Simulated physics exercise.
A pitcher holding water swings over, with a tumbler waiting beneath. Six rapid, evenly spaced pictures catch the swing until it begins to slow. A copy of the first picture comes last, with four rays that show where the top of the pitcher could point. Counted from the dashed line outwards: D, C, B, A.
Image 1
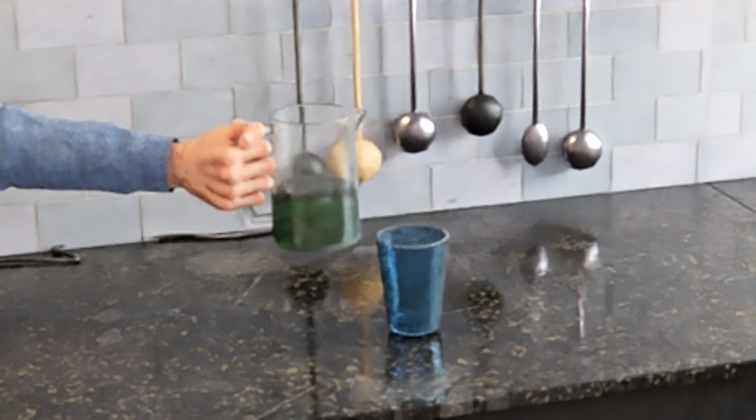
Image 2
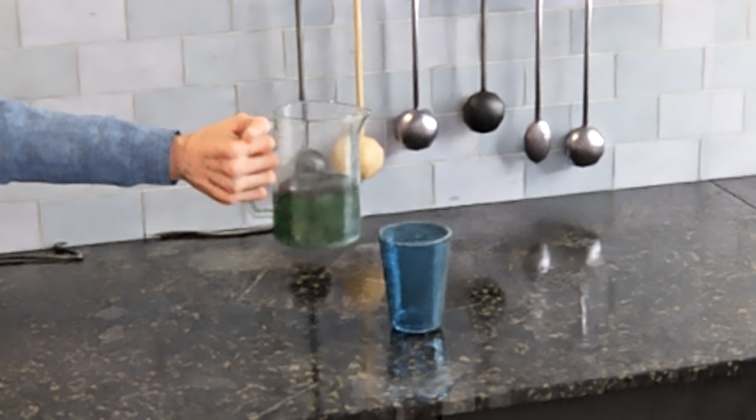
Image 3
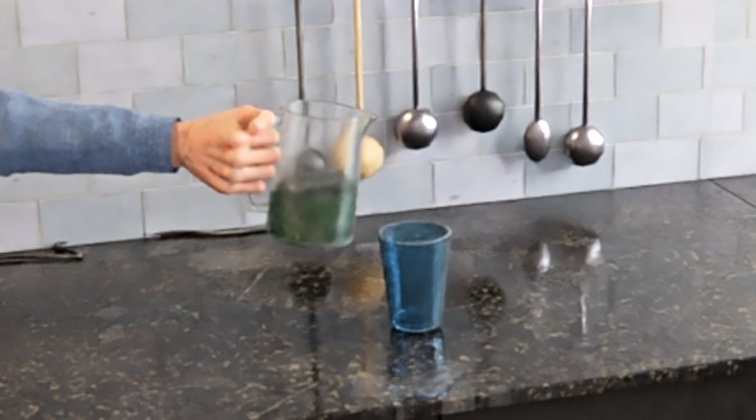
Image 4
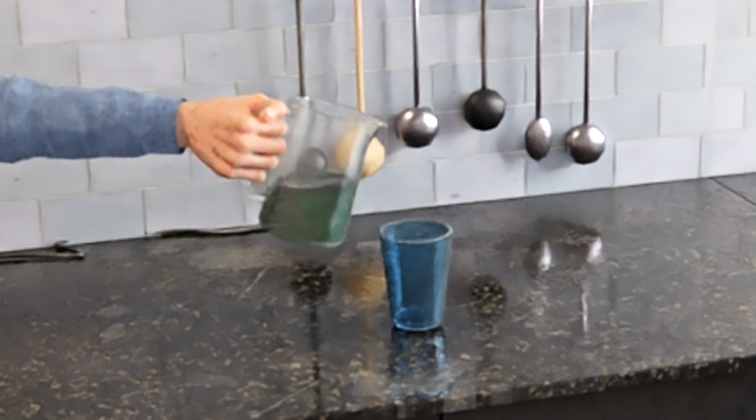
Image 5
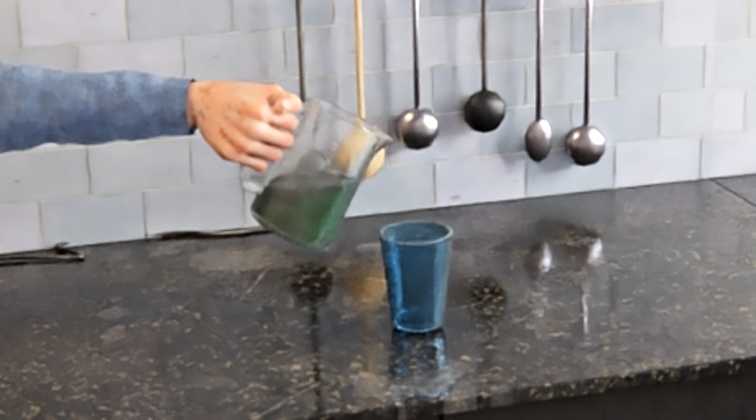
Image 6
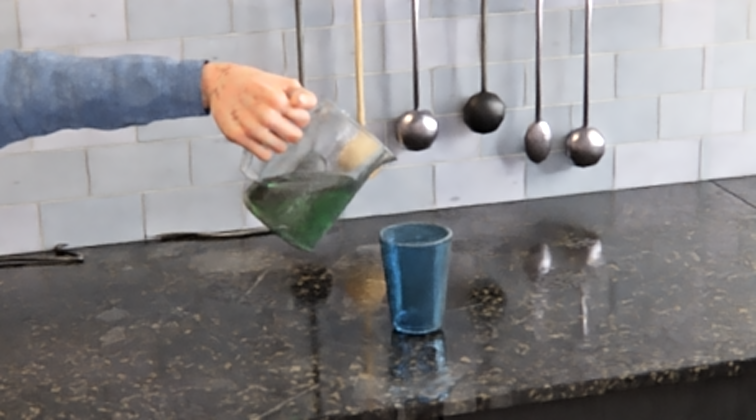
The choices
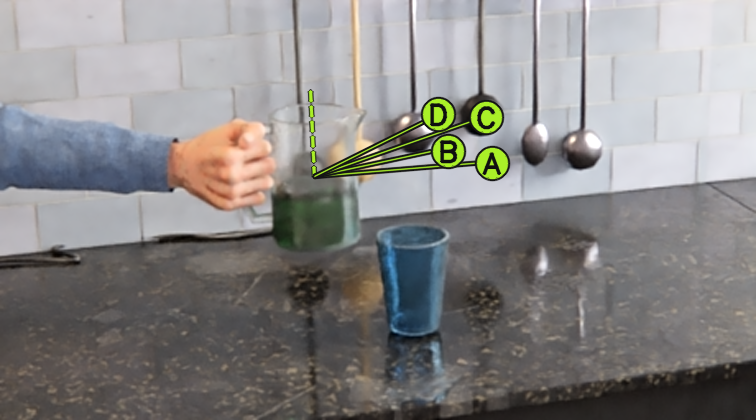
At the start, a hand in a blue sleeve holds a glass pitcher of green-looking water nearly upright, left of a blue tumbler on a dark speckled counter. The hand then rises slightly and turns the pitcher steadily rightward, its lip lowering toward the tumbler while the water stays inside.
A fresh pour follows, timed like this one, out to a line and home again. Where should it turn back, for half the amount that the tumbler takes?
The best mark is B.
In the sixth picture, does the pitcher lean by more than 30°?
Yes.
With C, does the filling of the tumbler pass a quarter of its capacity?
Yes, it does.
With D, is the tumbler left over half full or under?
Under half.
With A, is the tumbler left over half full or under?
Over half.
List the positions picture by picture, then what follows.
Upright, lip at (365, 111); rim of the tumbler round (412, 235); nothing has left yet.
Tipped about 2°, lip at (370, 111); nothing has left yet.
Tipped about 8°, lip at (376, 116); nothing has left yet.
Tipped about 18°, lip at (385, 124); nothing has left yet.
Tipped about 30°, lip at (392, 140); nothing has left yet.
Tipped about 42°, lip at (396, 158); nothing has left yet.
On the marked copy, A at (475, 163); B at (430, 151); C at (469, 121); D at (422, 122).
With A, the tumbler ends with about 71 % of what it can hold; 4 % of the water is spilt.
With B, the tumbler ends with about 52 % of what it can hold; 3 % of the water is spilt.
With C, the tumbler ends with about 34 % of what it can hold.
With D, the tumbler ends with about 15 % of what it can hold.
